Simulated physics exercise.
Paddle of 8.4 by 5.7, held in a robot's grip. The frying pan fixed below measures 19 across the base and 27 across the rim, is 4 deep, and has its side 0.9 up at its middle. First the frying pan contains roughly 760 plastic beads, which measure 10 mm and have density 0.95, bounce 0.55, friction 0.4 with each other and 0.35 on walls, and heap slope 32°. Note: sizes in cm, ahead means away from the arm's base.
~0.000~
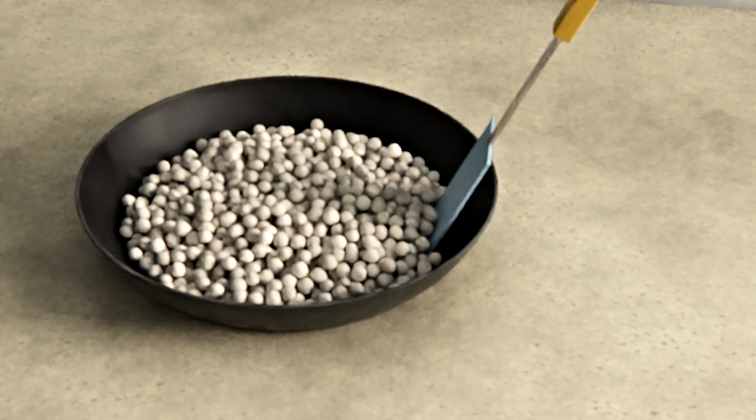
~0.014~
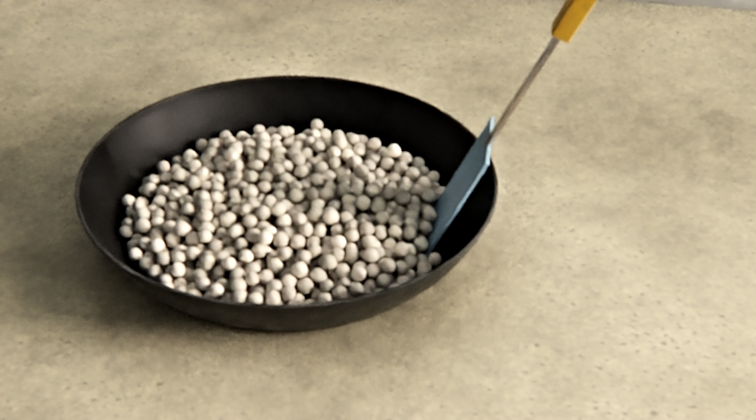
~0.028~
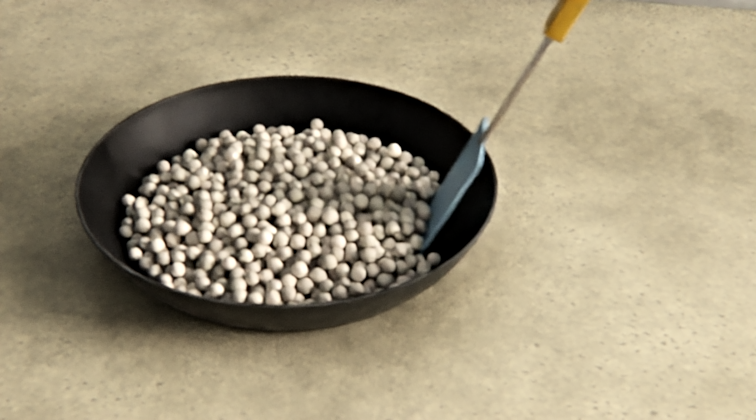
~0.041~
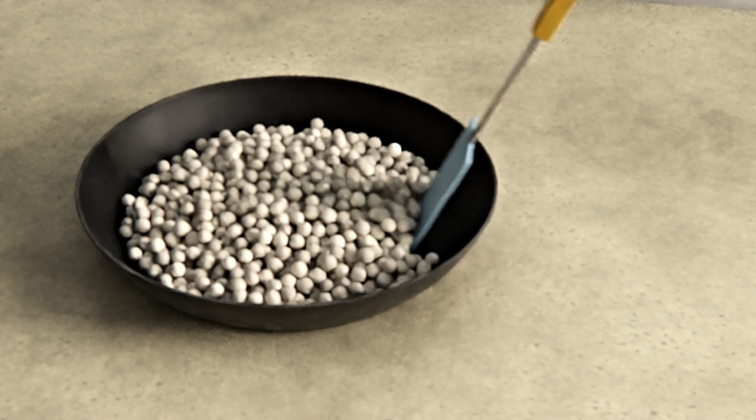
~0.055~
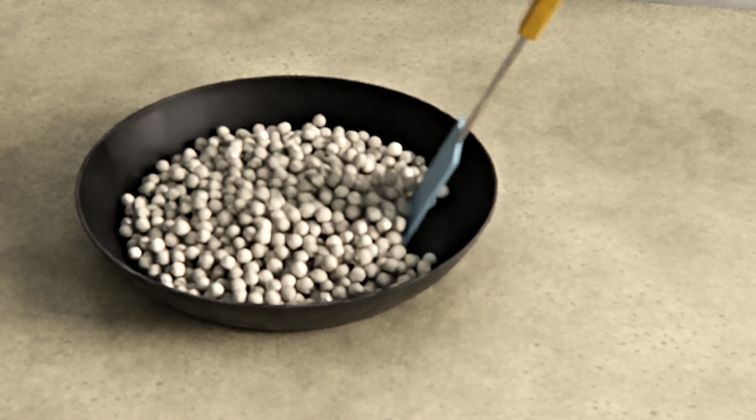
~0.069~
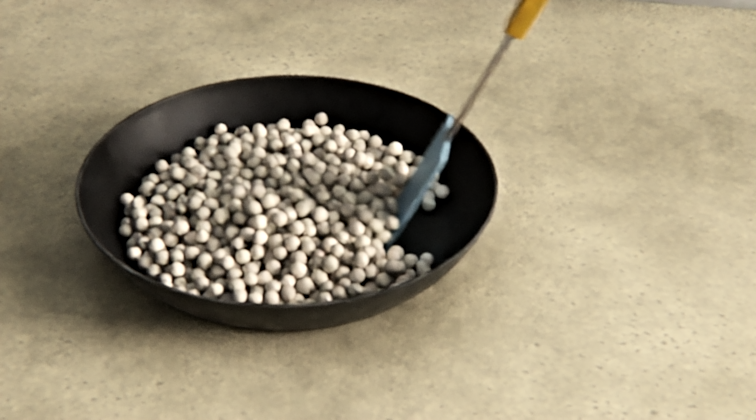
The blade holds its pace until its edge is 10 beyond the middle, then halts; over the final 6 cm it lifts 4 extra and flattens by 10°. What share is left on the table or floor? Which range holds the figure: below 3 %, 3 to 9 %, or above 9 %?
The figure lies within 3 to 9 %.
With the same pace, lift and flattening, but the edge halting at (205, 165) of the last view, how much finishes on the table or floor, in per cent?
Approximately 0 per cent, I reckon.
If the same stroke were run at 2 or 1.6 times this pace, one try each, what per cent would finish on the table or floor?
Estimates in order: 10 per cent, 10 per cent.
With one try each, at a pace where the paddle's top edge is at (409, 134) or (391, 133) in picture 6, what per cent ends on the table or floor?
First try around 10 %, second try around 15 %.
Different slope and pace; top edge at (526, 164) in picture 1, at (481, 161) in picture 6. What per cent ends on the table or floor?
About 10 per cent.
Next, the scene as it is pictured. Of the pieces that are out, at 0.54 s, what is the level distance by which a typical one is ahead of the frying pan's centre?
About 18 cm.
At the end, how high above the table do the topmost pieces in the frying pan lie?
Near 4.5 centimetres high.
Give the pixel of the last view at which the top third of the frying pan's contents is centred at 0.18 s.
It sits at about (261, 193).
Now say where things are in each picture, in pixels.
The first frame shows paddle top edge at (492, 140), sloping 65°; upper third of the load around (297, 207), from x 125 to 440, top at y 125; 762 in the frying pan.
The second frame shows paddle top edge at (490, 140), sloping 65°; upper third of the load around (297, 207), from x 125 to 440, top at y 125.
The third frame shows paddle top edge at (484, 140), sloping 65°; upper third of the load around (299, 206), from x 125 to 440, top at y 125.
The fourth frame shows paddle top edge at (472, 139), sloping 65°; upper third of the load around (299, 204), from x 125 to 440, top at y 125.
The fifth frame shows paddle top edge at (460, 138), sloping 65°; upper third of the load around (296, 205), from x 125 to 440, top at y 120.
The sixth frame shows paddle top edge at (447, 137), sloping 65°; upper third of the load around (293, 199), from x 125 to 440, top at y 120; 762 in the frying pan.
After 0.18 s, sloping 65°, highest piece 4 above the table; 762 in the frying pan.
After 0.29 s, sloping 62°, highest piece 5 above the table; 762 in the frying pan.
After 0.54 s, sloping 55°, highest piece 5 above the table; 726 in the frying pan, 36 on the table or floor.
After 1.59 s, sloping 55°, highest piece 4 above the table; 726 in the frying pan, 36 on the table or floor.
At rest, 726 in the frying pan, 36 on the table or floor. That is 5 % on the table or floor.
